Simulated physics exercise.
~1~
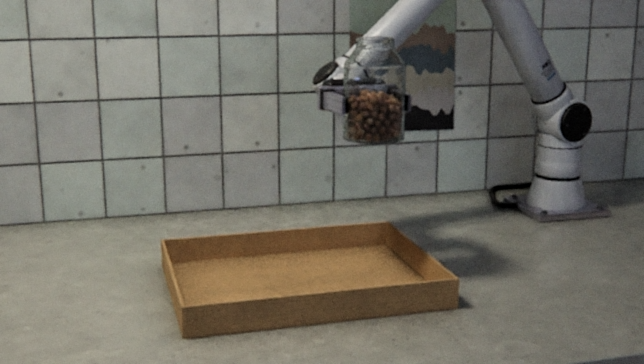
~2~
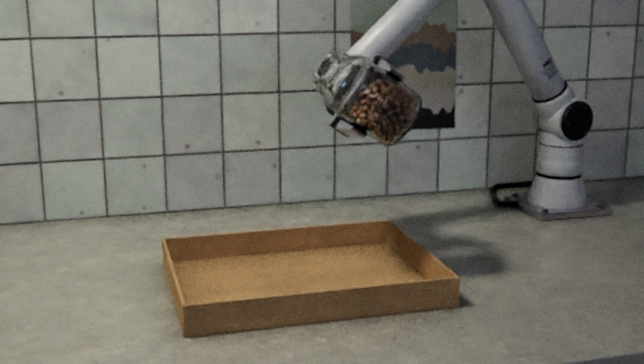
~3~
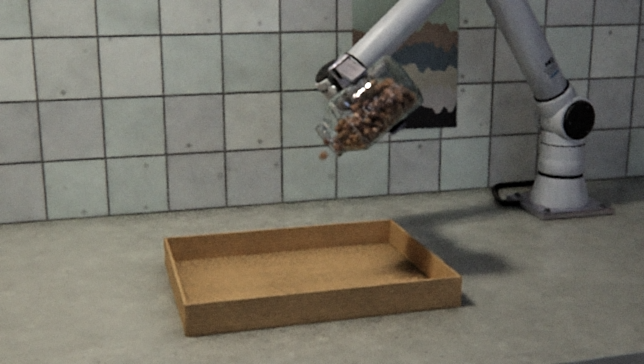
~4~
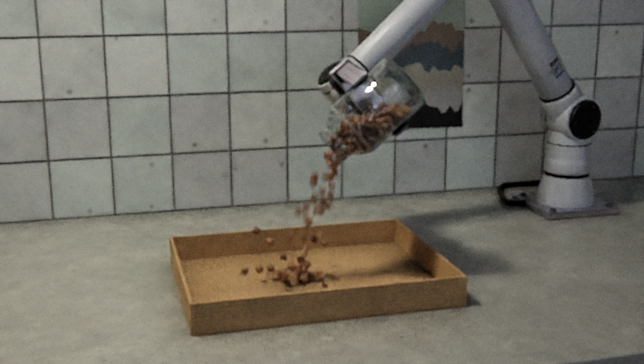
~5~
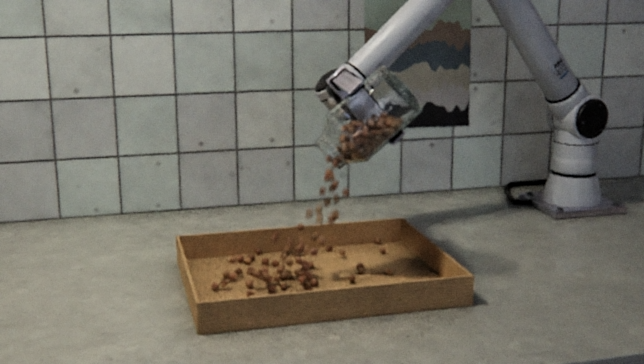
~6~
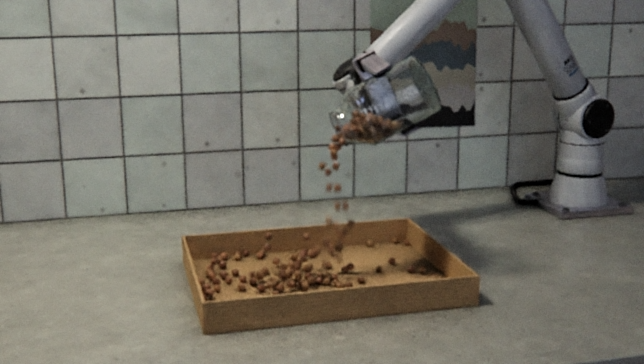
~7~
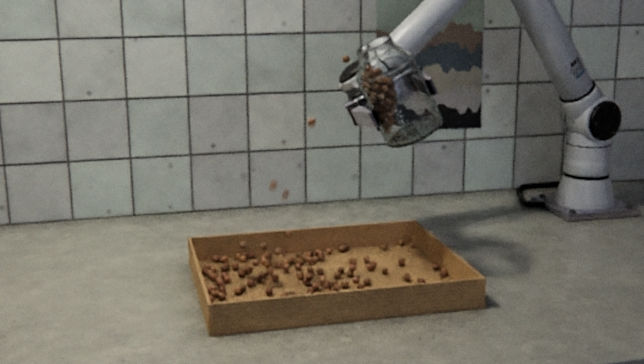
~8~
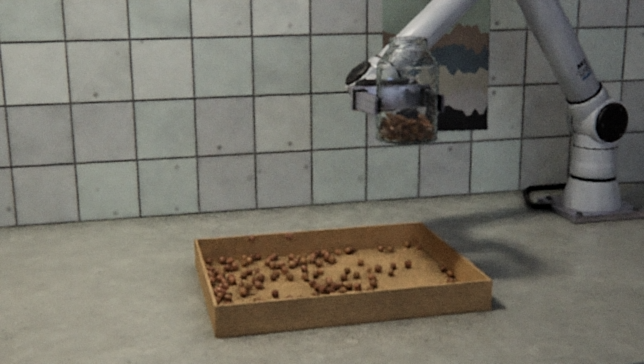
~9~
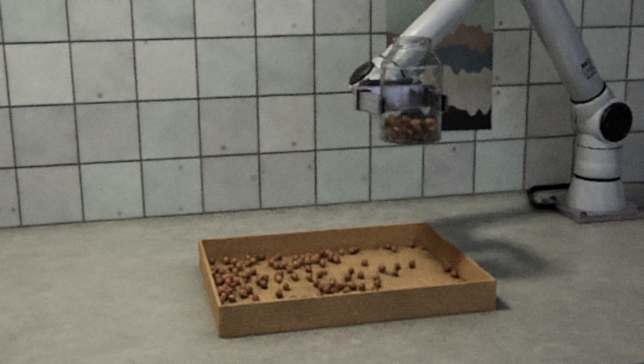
A pale robot arm holds a clear jar, about half full of small brown beads, above a shallow tan tray on a grey table, seen from the front and slightly above against a tiled wall with a muted picture. The arm tips the jar to the left until its mouth points downward. Beads pour out in a stream, bounce and scatter across the tray. The stream thins as the jar swings back up, a few last beads flying out. The jar ends upright and still, some beads left inside, with many spread over the tray, mostly towards its left side.
